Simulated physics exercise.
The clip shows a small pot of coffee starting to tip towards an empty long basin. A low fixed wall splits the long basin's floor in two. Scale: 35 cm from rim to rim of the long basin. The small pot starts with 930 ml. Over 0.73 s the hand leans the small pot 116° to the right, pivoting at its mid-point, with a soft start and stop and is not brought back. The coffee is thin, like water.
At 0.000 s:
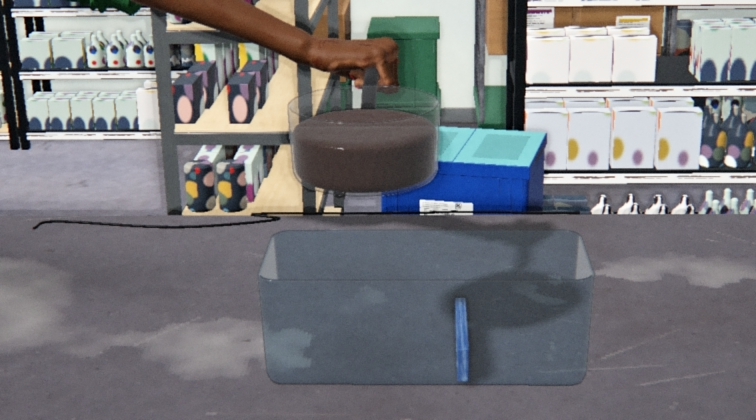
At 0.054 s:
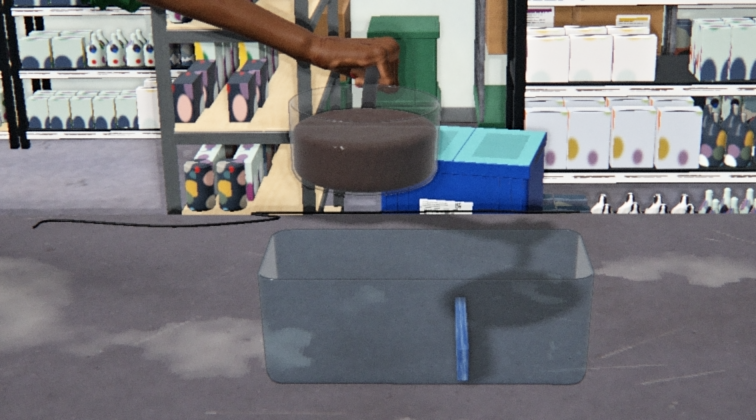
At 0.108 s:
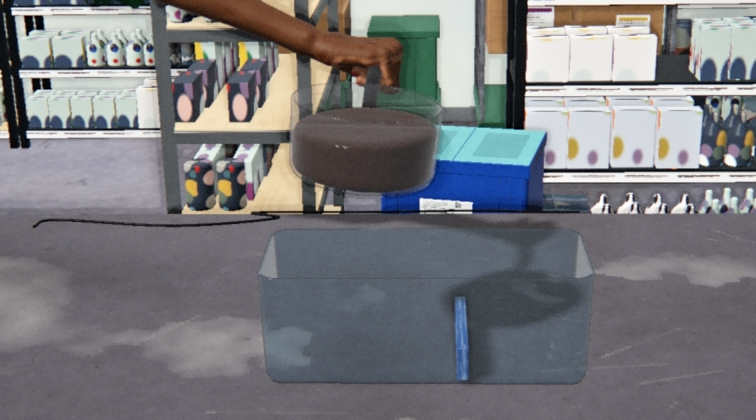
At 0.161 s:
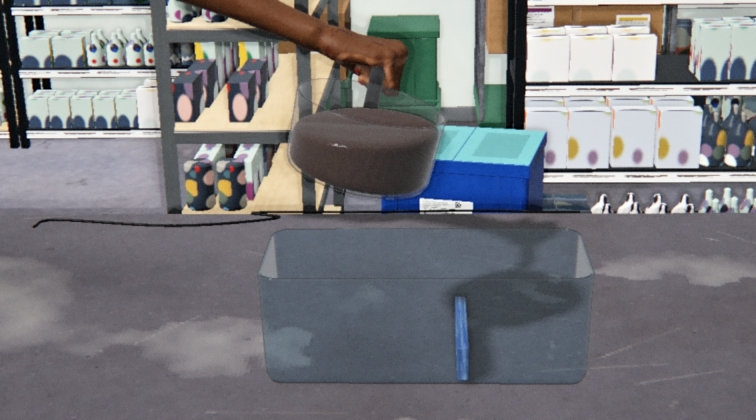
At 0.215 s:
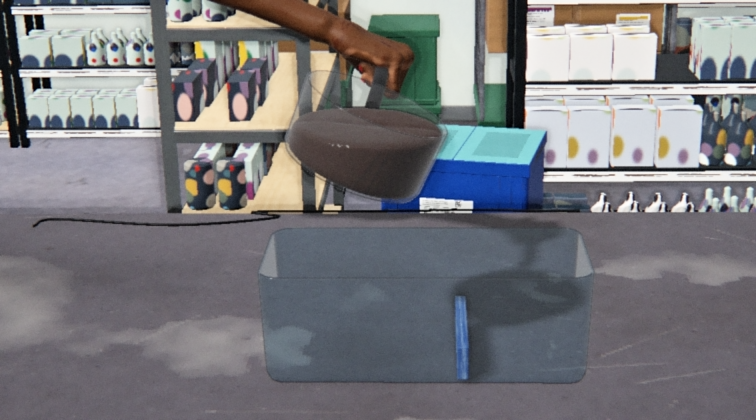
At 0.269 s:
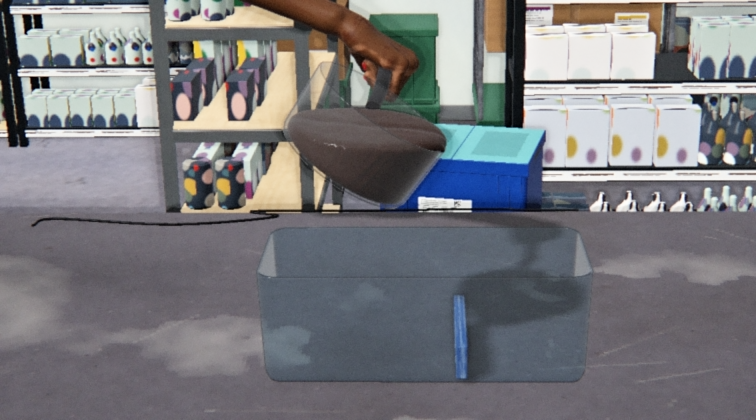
In a shop with stocked shelves, a hand held a small clear pot of dark coffee above an empty long basin, then slowly leaned it over to the right.
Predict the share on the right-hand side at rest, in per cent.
About 46 per cent.
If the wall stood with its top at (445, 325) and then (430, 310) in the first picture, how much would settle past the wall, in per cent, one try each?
In turn about 60 and 80 per cent.
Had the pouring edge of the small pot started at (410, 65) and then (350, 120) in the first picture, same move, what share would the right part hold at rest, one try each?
First 40, then 20 per cent.
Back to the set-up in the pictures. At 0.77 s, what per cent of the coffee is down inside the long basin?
Near 86 in a hundred.
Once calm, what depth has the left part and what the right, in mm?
Some 18 mm on the left and 24 mm on the right.
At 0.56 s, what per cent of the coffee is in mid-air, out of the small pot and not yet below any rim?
Near 36 in a hundred.
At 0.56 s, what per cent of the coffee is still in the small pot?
Some 22 per cent.
By 0.56 s the tilt is 101° and 22 per cent is still to pour, 2 is left of the wall and 39 right of it.
By 0.77 s the tilt is 116° and 3 per cent is still to pour, 32 is left of the wall and 53 right of it.
By 0.99 s the tilt is 116° and 0 per cent is still to pour, 47 is left of the wall and 51 right of it.
By 1.23 s the tilt is 116° and 0 per cent is still to pour, 53 is left of the wall and 45 right of it.
At rest 53 per cent lies left of the wall, 46 right of it and 2 outside.
